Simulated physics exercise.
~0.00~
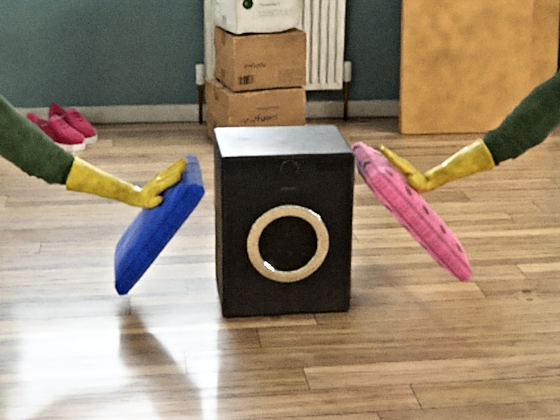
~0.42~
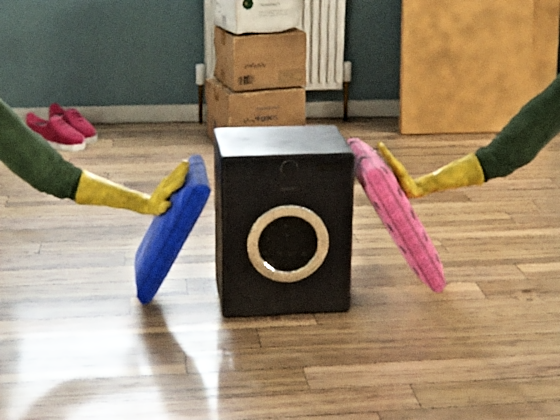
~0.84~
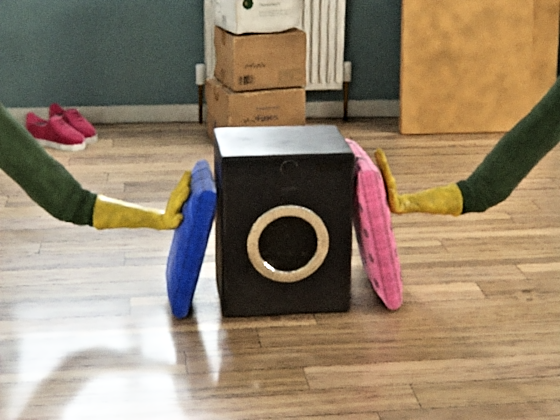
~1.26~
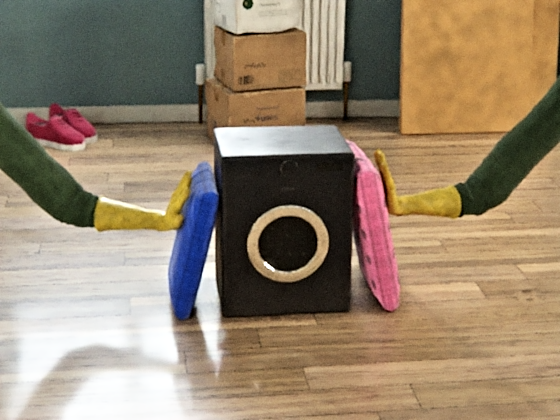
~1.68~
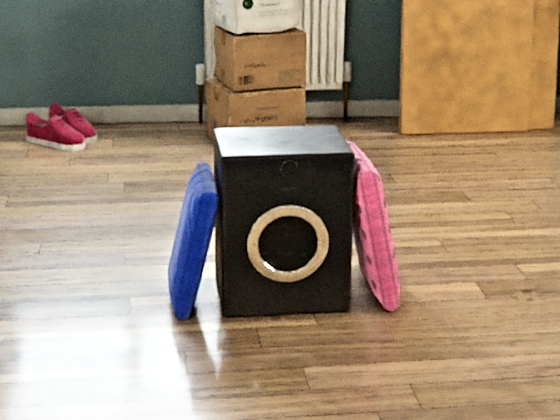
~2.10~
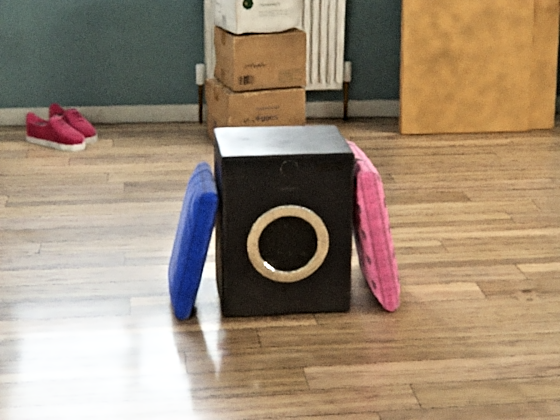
Two yellow-gloved hands leaning a blue pillow and a pink pillow against a black machine, then withdrawing as both stay propped.
